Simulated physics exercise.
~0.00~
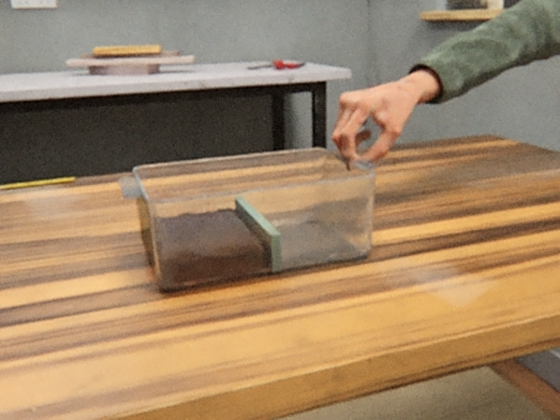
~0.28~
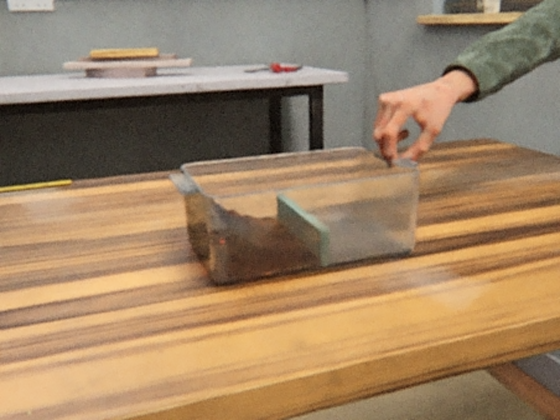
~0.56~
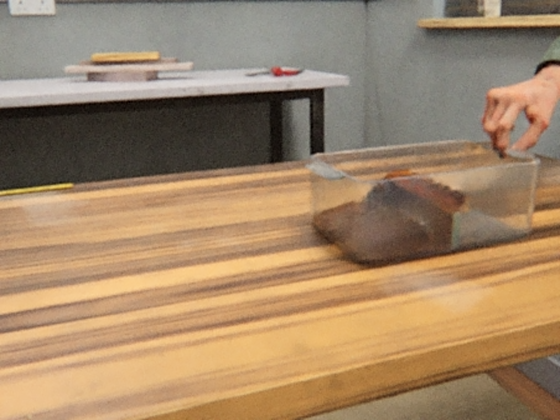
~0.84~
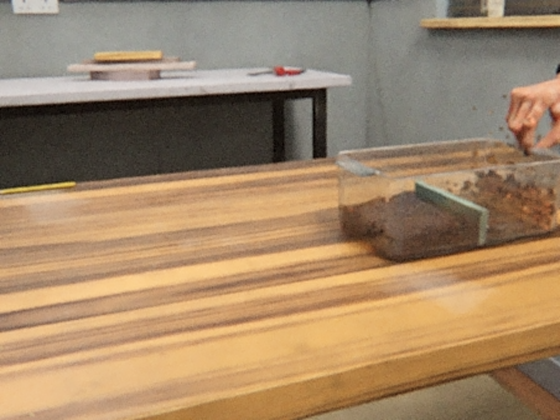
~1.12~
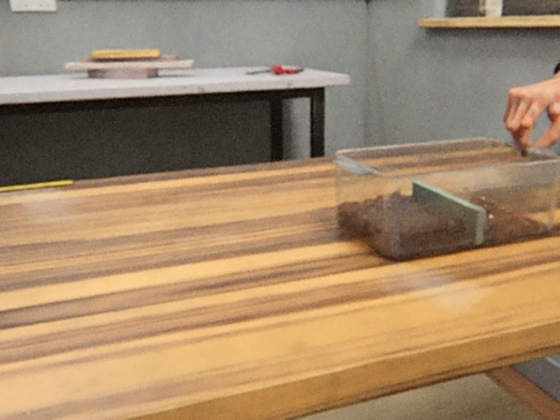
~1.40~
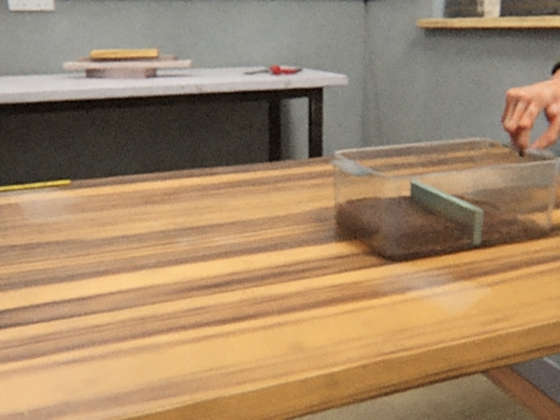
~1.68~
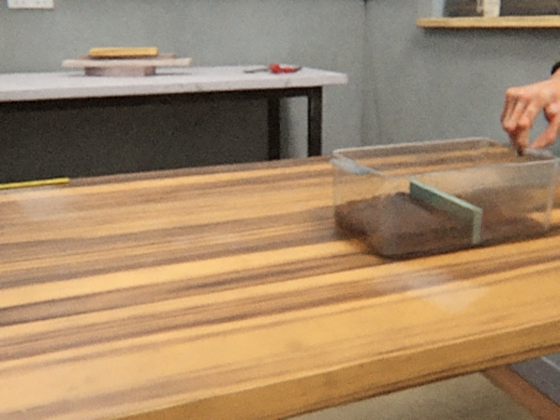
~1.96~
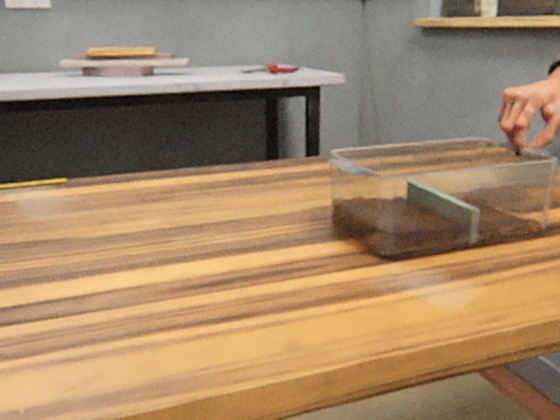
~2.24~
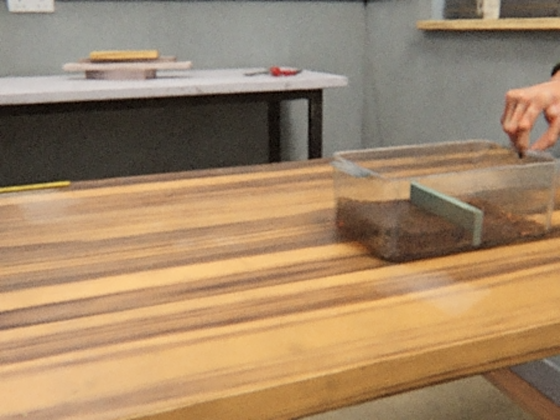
At first, a hand in a green sleeve grips the far right rim of a clear box on a striped wooden table, with dark tea lying only to the left of a green divider. The hand pulls the box to the right, and the tea heaps up against the divider. As the box slides farther, the tea surges up and over into the right side. The box stops near the table's right edge, where the tea tumbles and sloshes on both sides. It then settles, leaving most of the tea on the left and a smaller share on the right.
